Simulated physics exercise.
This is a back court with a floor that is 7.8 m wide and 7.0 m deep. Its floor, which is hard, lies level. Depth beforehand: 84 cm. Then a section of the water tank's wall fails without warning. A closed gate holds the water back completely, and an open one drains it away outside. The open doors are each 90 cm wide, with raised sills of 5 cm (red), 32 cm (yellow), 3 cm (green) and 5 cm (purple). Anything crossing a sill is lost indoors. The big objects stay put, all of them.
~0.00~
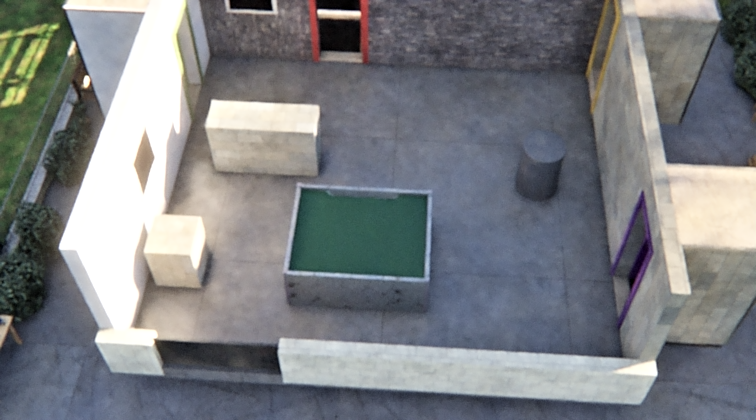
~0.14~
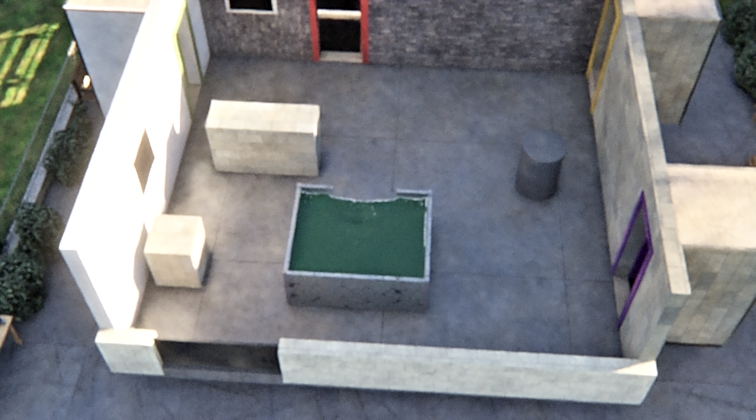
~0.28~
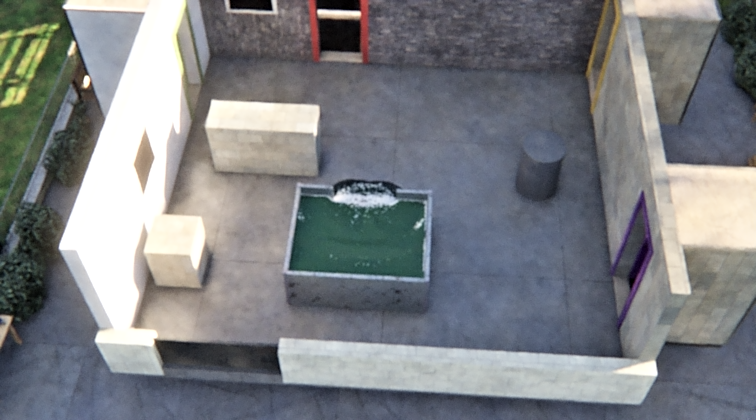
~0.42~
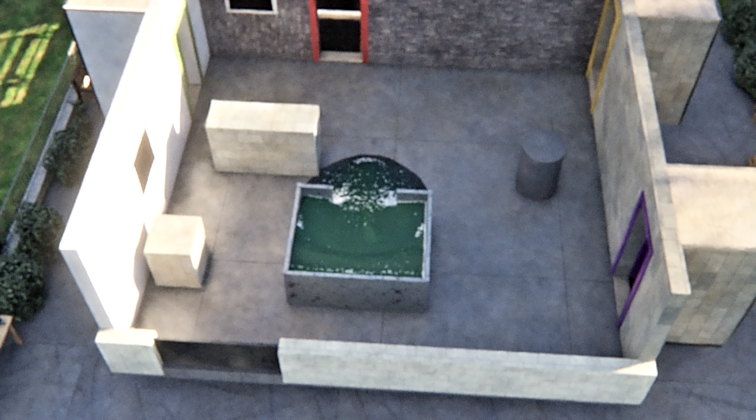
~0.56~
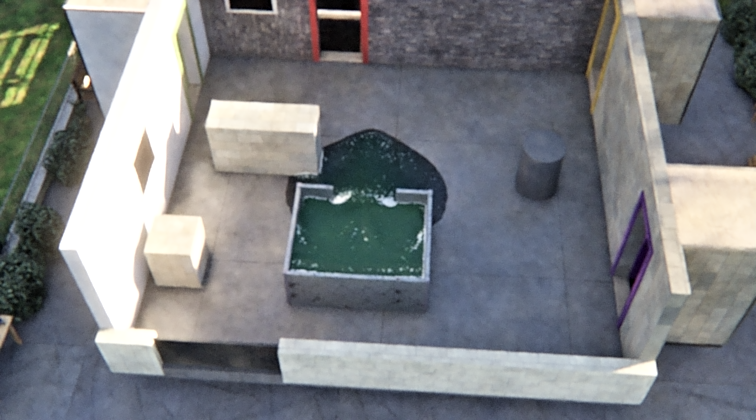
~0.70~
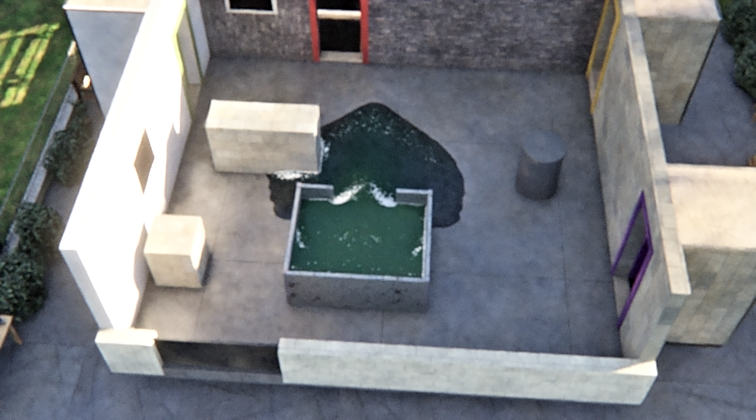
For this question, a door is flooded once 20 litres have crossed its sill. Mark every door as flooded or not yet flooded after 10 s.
After that time, red door: Flooded; yellow door: Not yet flooded; green door: Flooded; purple door: Not yet flooded.
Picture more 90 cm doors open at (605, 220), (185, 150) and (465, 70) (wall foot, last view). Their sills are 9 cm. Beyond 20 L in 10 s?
In sequence the answers are less than that, less than that and more than that.
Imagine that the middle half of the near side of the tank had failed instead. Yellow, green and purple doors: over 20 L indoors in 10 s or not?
Then it goes yellow fine, green fine, purple too high.
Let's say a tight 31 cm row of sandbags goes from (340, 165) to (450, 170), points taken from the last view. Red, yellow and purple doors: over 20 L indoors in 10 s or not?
Result - red: Yes, exceeded, yellow: No, not exceeded, purple: Yes, exceeded.
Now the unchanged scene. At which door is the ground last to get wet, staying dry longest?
Purple.
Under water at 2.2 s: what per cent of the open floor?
Covered: Roughly 40 %.
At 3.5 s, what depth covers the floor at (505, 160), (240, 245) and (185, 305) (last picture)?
Around 2 cm, 0 cm and 0 cm, in the order given.
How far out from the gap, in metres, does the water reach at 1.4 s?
About 4.4 m out.
After 1.4 s water covers 30 % of the floor and is deepest (45 cm) near (359, 219); red door 12 cm at the sill, 16 L in, yellow door not reached, green door not reached, purple door not reached.
After 2.2 s water covers 40 % of the floor and is deepest (35 cm) near (374, 66); red door 18 cm at the sill, 144 L in, yellow door not reached, green door not reached, purple door not reached.
After 3.5 s water covers 45 % of the floor and is deepest (27 cm) near (586, 76); red door 18 cm at the sill, 293 L in, yellow door 25 cm at the sill, 0 L in, green door 4 cm at the sill, 0 L in, purple door not reached.
After 6.0 s water covers 70 % of the floor and is deepest (16 cm) near (578, 88); red door 11 cm at the sill, 411 L in, yellow door 16 cm at the sill, 0 L in, green door 7 cm at the sill, 16 L in, purple door 5 cm at the sill, 0 L in.
After 10.0 s water covers 95 % of the floor and is deepest (10 cm) near (418, 68); red door 8 cm at the sill, 465 L in, yellow door 8 cm at the sill, 0 L in, green door 5 cm at the sill, 42 L in, purple door 3 cm at the sill, 0 L in.
